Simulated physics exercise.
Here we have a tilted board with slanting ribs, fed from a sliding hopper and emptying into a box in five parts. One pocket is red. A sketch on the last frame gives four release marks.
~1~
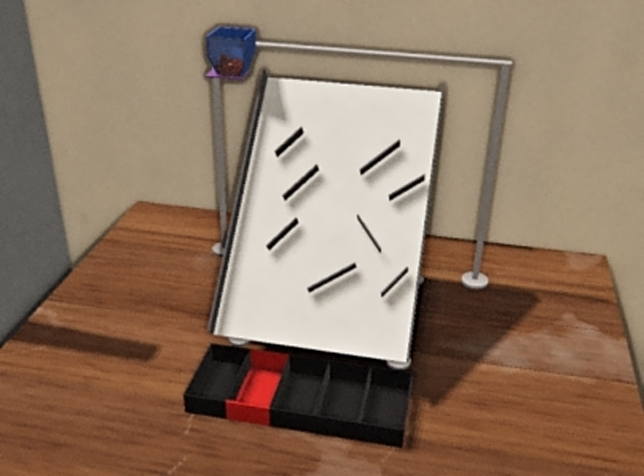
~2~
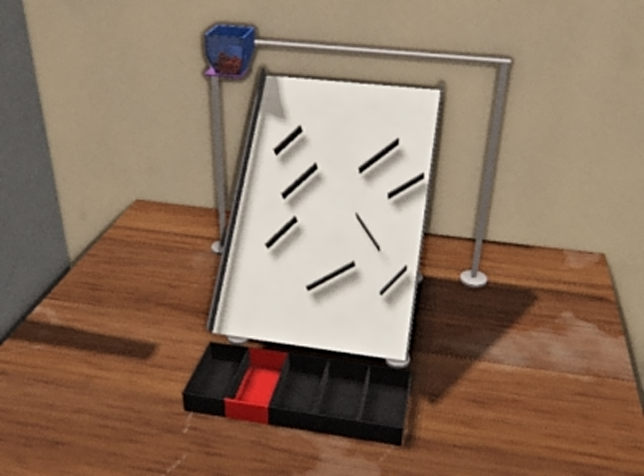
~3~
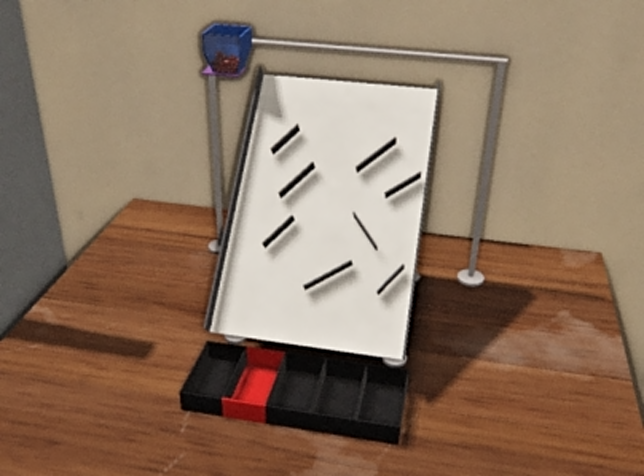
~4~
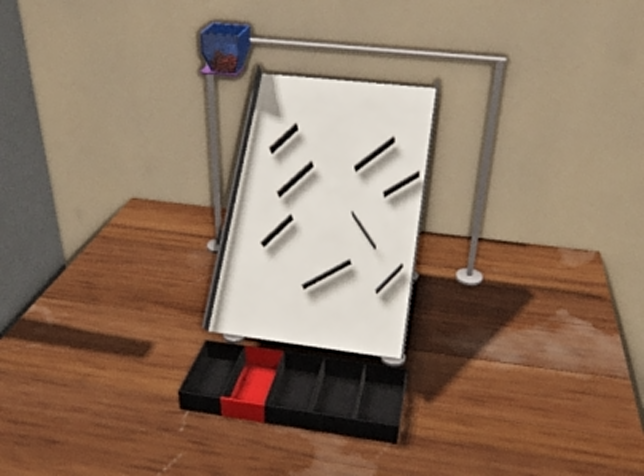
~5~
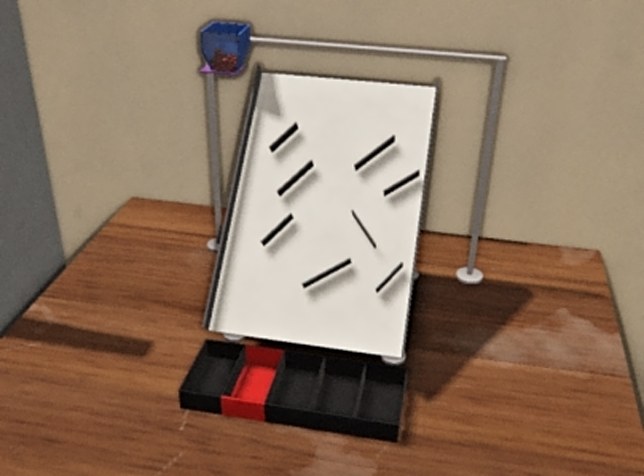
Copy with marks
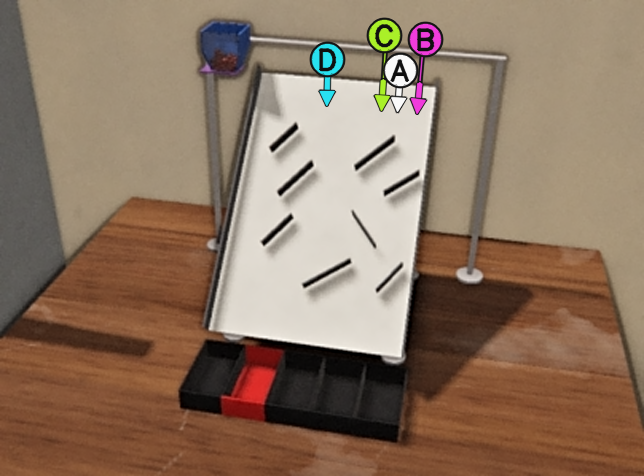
At first, a blue hopper holding small reddish-brown pieces sits at the left end of a rail above a tilted white board with dark slanting ribs and a black box with one red pocket. The whole view then shifts very slightly, while the hopper stays put and nothing else visibly moves.
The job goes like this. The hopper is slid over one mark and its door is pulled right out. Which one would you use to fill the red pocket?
C is best.
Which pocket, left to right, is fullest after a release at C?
The second from the left.
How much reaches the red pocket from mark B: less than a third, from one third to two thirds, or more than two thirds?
Less than a third.
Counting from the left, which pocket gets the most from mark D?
The first.
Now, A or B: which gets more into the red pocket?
A.
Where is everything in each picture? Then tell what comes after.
The first frame shows hopper near (233, 65), kidney beans, door shut.
The second frame shows ribs (273, 150) to (301, 125), (359, 168) to (399, 138), (281, 194) to (316, 162).
The third frame shows ribs (385, 193) to (421, 172), (262, 244) to (293, 215), (353, 212) to (376, 246).
The fourth frame shows ribs (301, 285) to (350, 259), (376, 290) to (402, 263).
The fifth frame shows red pocket near (243, 408), number 2 of 5 from the left.
On the marked copy, mark A meets the board at (397, 106); mark B meets the board at (417, 108); mark C meets the board at (381, 105); mark D meets the board at (326, 100).
If A is chosen, close to half in the red pocket, close to a third in other pockets, a small share held on the board.
If B is chosen, close to a quarter in the red pocket, close to half in other pockets, close to a quarter held on the board.
If C is chosen, close to two thirds in the red pocket, a small share in other pockets, a small share held on the board, a small share outside the box.
If D is chosen, close to a third in the red pocket, close to half in other pockets, a small share held on the board, only a few outside the box.
